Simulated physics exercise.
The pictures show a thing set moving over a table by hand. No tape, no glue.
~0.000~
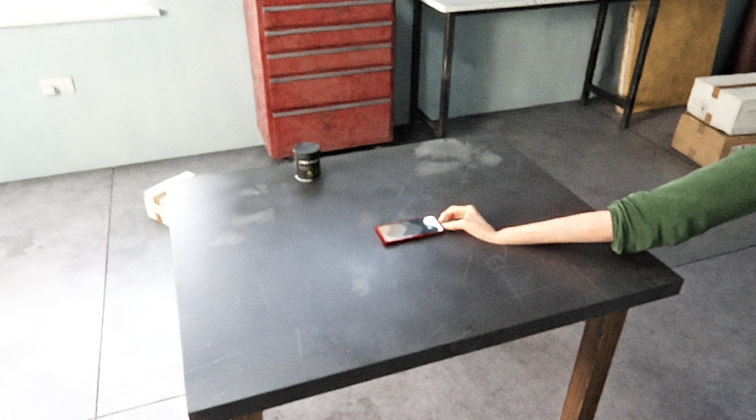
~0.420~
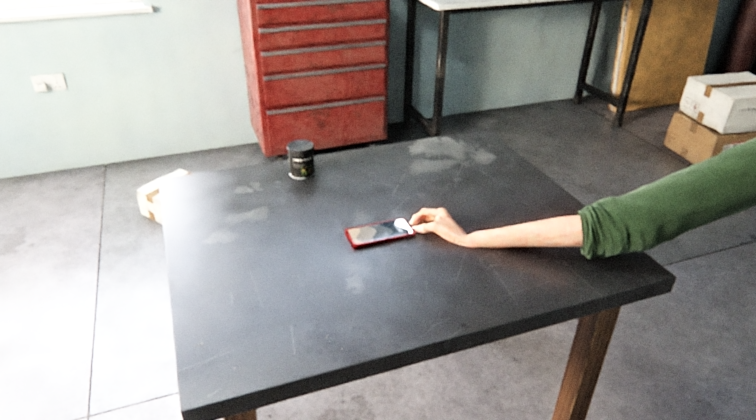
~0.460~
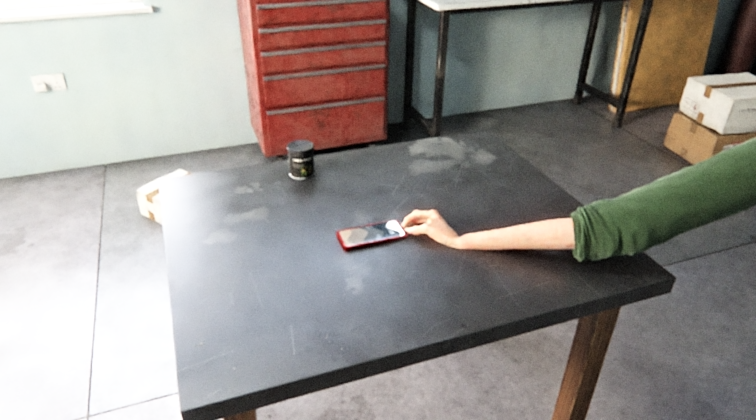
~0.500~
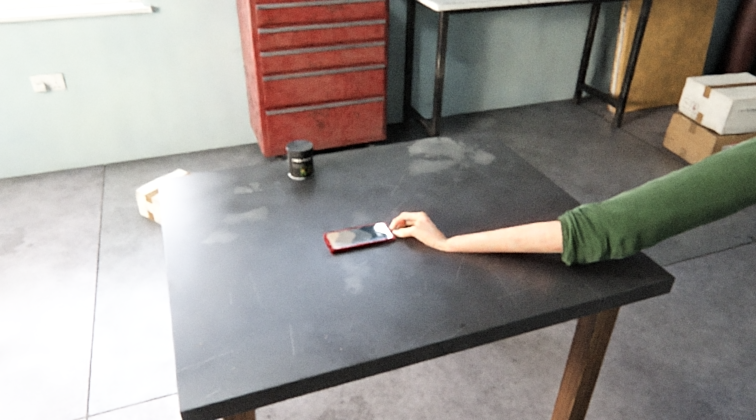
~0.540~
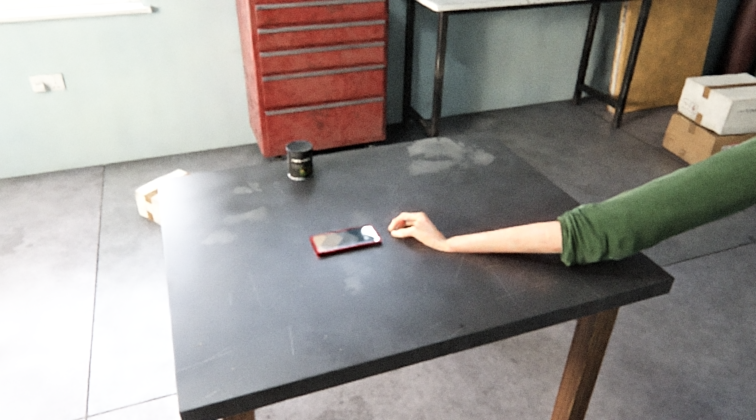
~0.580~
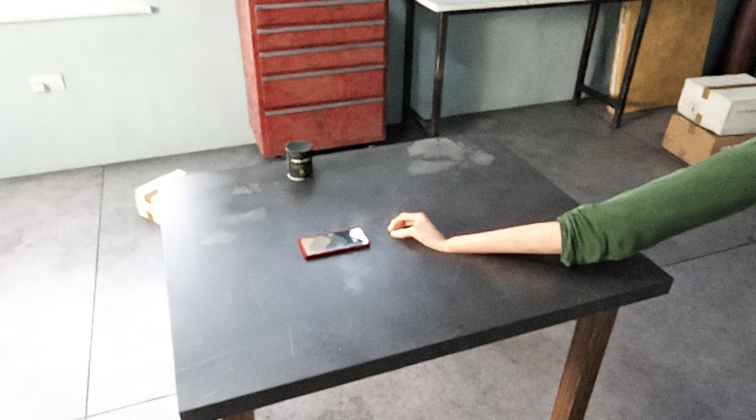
We see a hand in a green sleeve push a red phone leftward across a dark table, near a small black container. The hand then stays still while the phone slides slightly farther left, leaving a gap between them.
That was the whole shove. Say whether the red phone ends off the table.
The red phone stays on the table.
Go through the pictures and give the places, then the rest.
Under the hand; red phone (410, 230), in the first frame.
Under the hand; red phone (380, 233), in the second frame.
Under the hand; red phone (372, 235), in the third frame.
Red phone (359, 237), in the fourth frame.
Red phone (346, 240) shifted a little, in the fifth frame.
Red phone (334, 243) shifted a little, in the sixth frame.
After 0.68 s, red phone shifted about its own width near (313, 247).
After 0.78 s, red phone shifted about its own width near (302, 249).
In the end (1.3 s), moved from the start, red phone. At the end, from the last picture's camera, red phone near (300, 249).
